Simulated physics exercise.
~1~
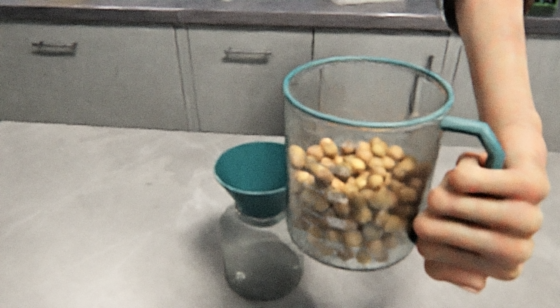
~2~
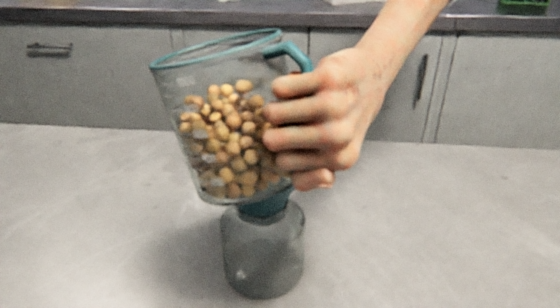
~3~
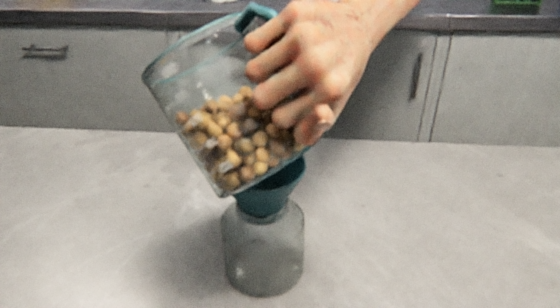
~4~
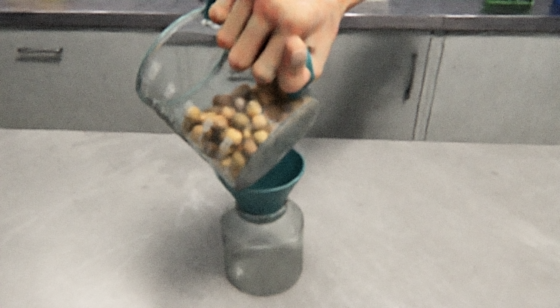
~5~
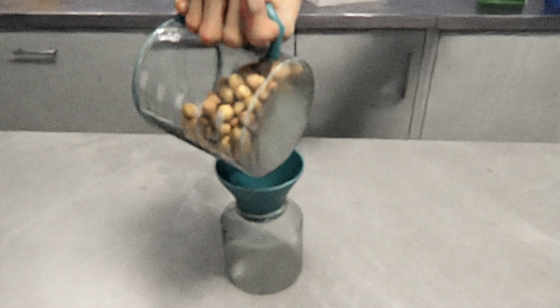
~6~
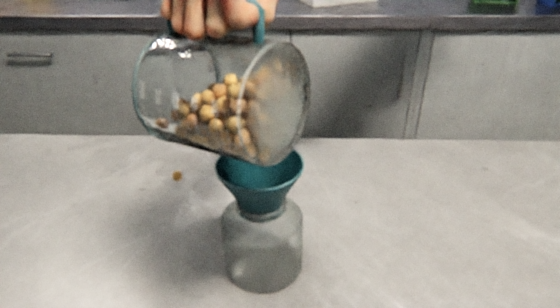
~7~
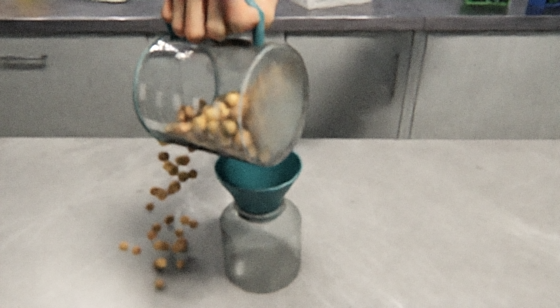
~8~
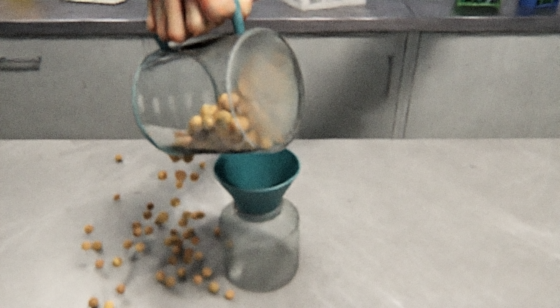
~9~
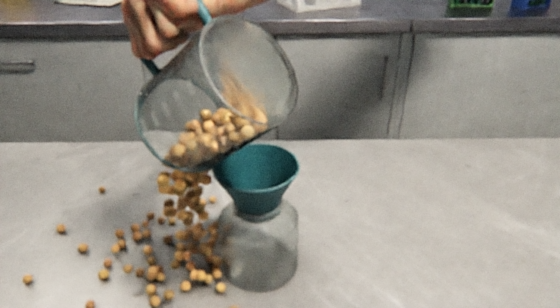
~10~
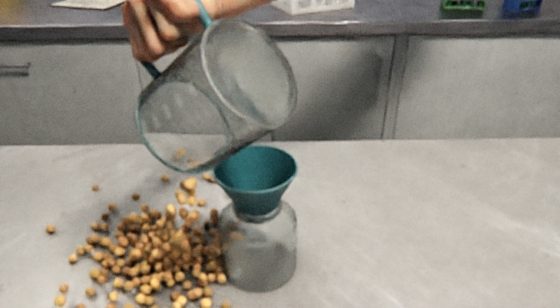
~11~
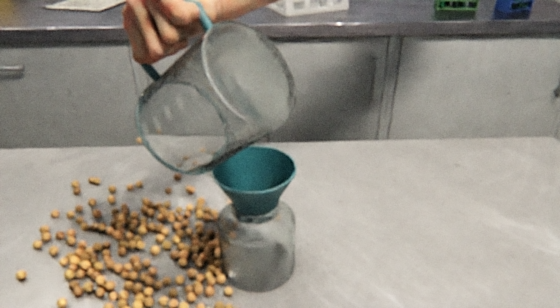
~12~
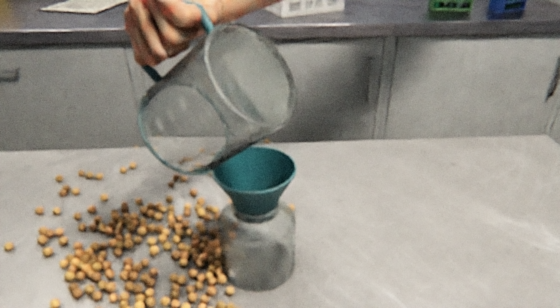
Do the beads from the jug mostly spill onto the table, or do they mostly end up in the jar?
They mostly spill onto the table. The beads lie scattered to the left of the jar, which stays empty under the funnel.
